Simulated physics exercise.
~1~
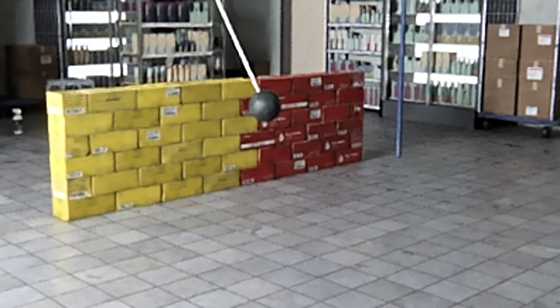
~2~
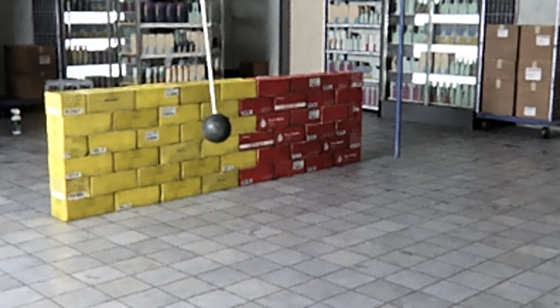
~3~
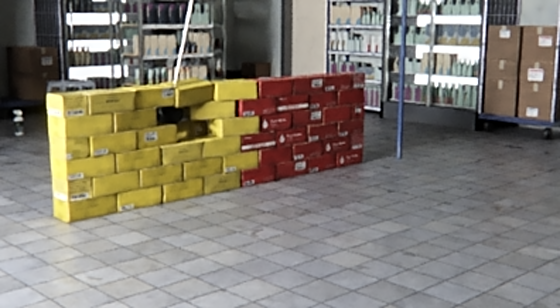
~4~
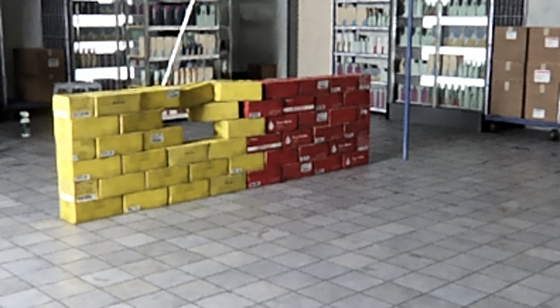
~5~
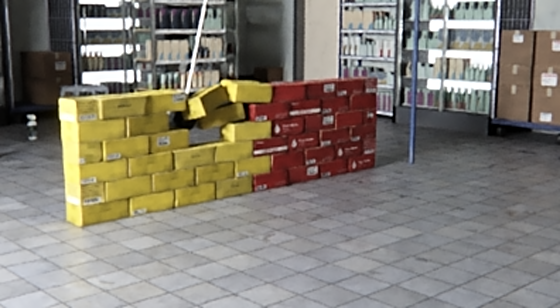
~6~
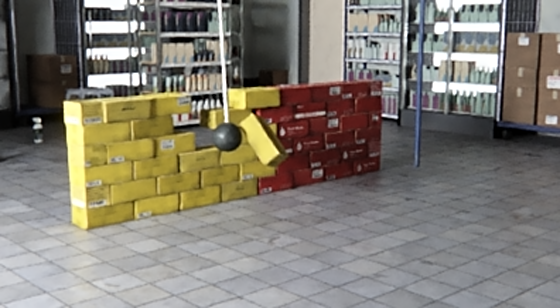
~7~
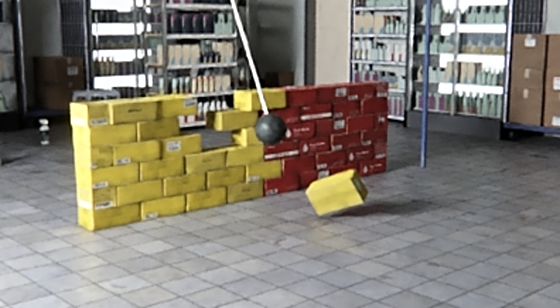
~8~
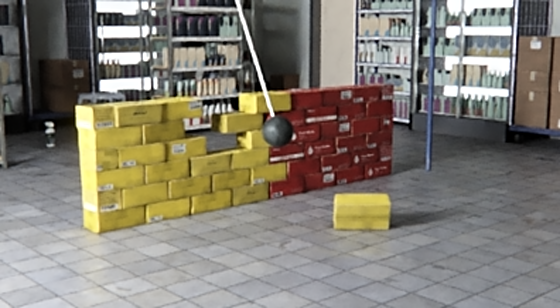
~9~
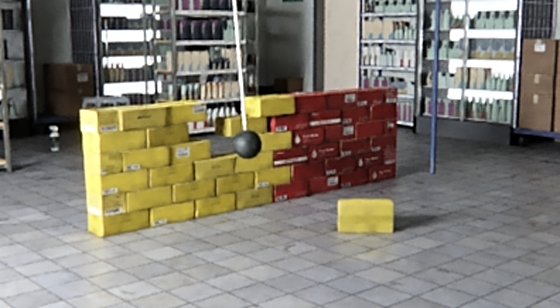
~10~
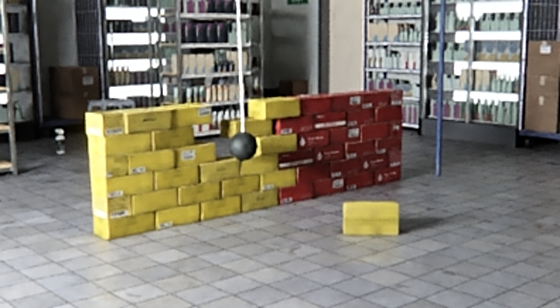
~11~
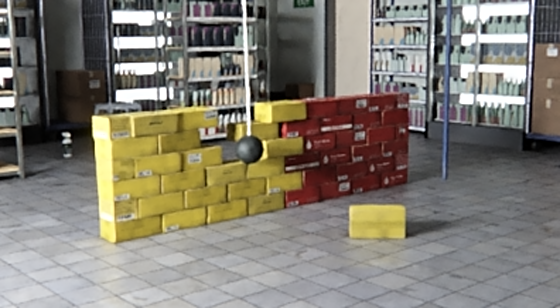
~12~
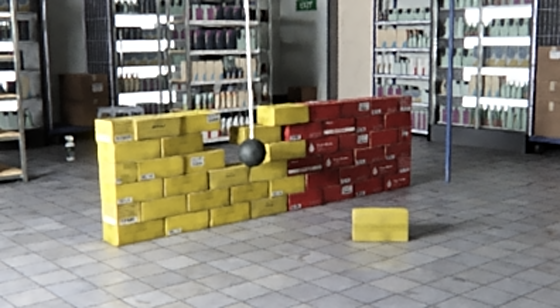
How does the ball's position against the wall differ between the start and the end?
At the start the ball is near the top of the wall, about where the yellow and red boxes meet. At the end it hangs lower and further left against the wall, at the gap in the yellow part.
